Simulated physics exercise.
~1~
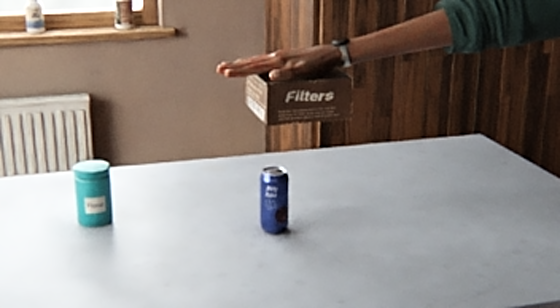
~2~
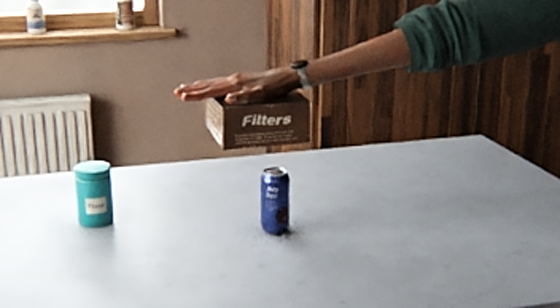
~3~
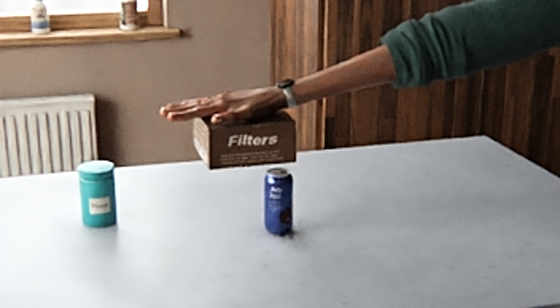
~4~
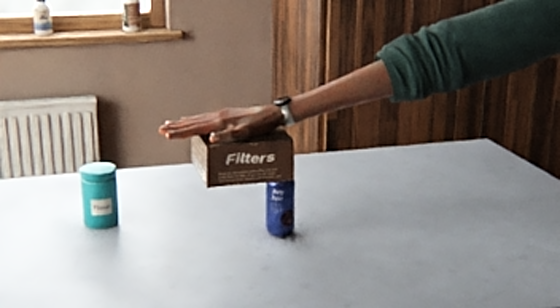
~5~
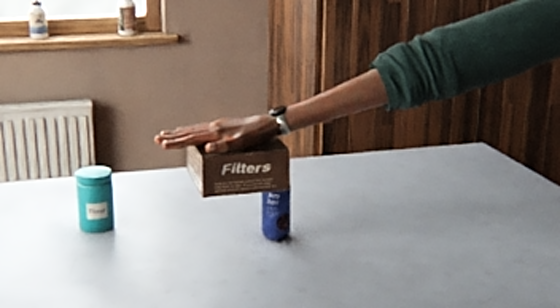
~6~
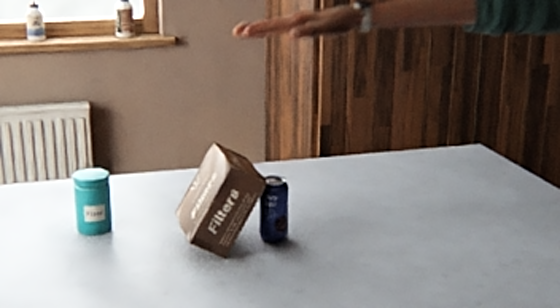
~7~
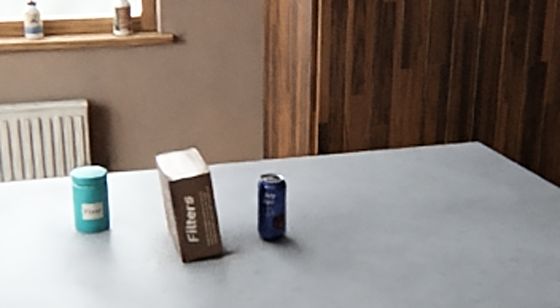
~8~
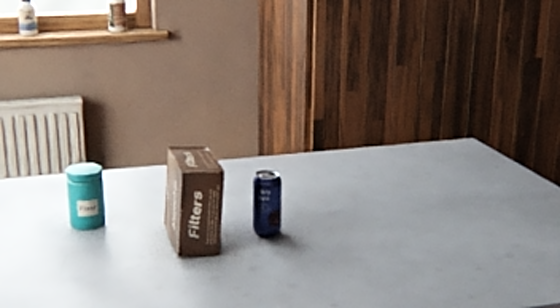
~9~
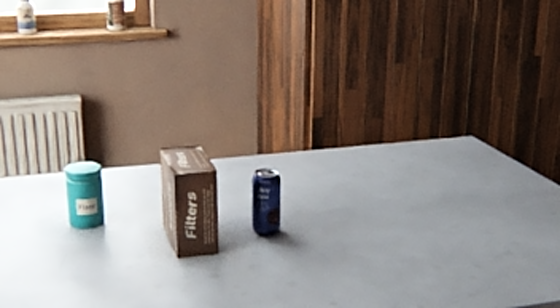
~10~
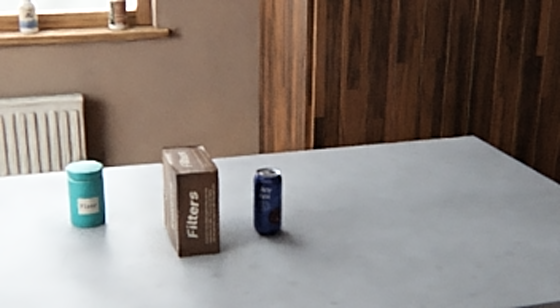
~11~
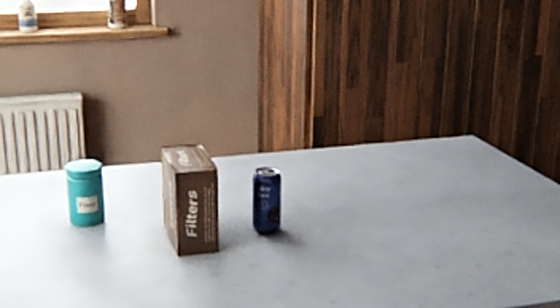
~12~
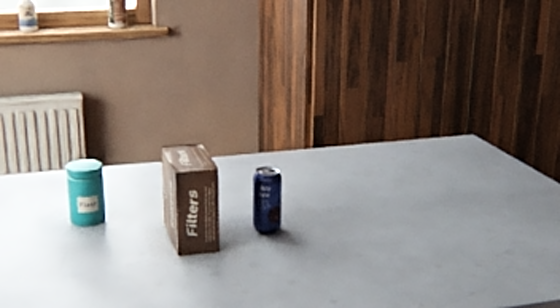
In a room with a radiator, a windowsill and dark wood panelling, a slightly swaying camera looks down on a pale grey table. A turquoise jar stands on the left and a blue can stands near the middle. A hand in a green sleeve reaches in from the right, carrying a brown box marked "Filters" left and down until it partly covers the can. The hand lets go and withdraws as the box tips steeply beside the can. The box drops onto the table, rocks briefly and settles upright on its end between the unmoved jar and can.
